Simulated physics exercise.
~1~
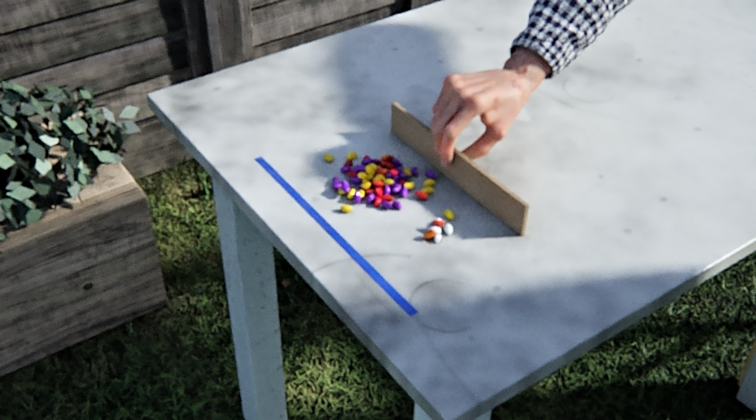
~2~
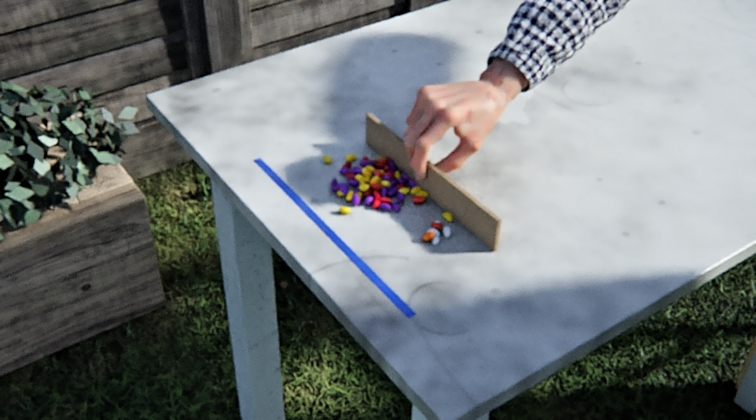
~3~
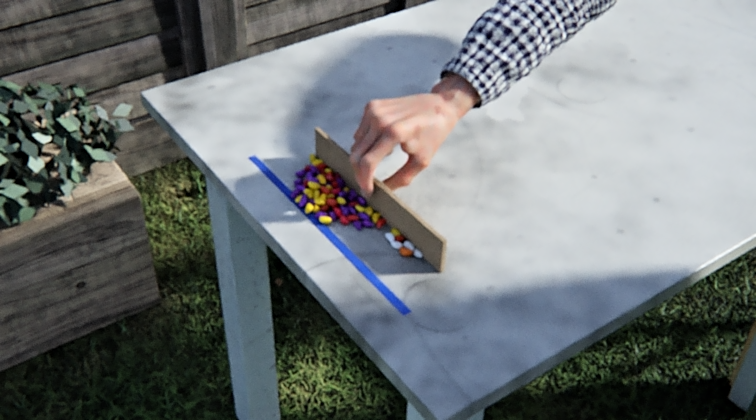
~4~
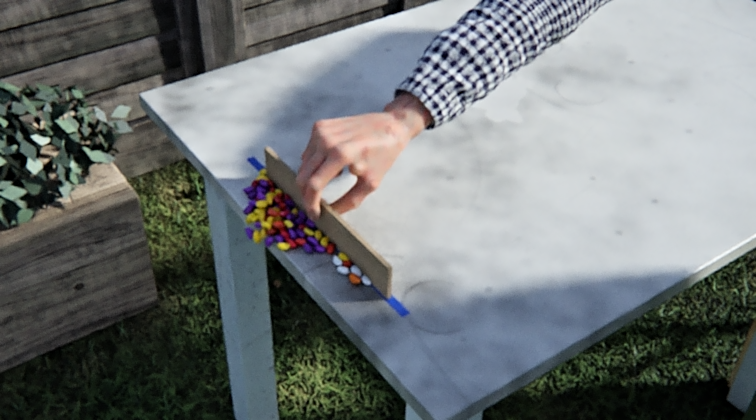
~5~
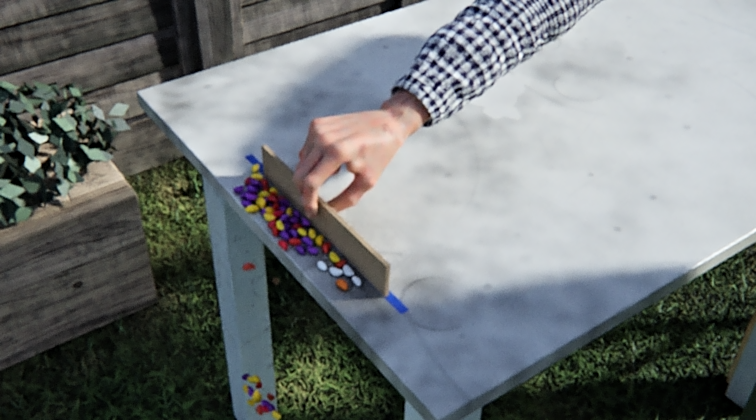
A hand in a checkered sleeve pushed colorful candy-like pieces across a pale outdoor table with a flat board, stopping at the blue tape, and some of the larger pile tumbled off the edge while the small, mostly white and orange group stayed on.
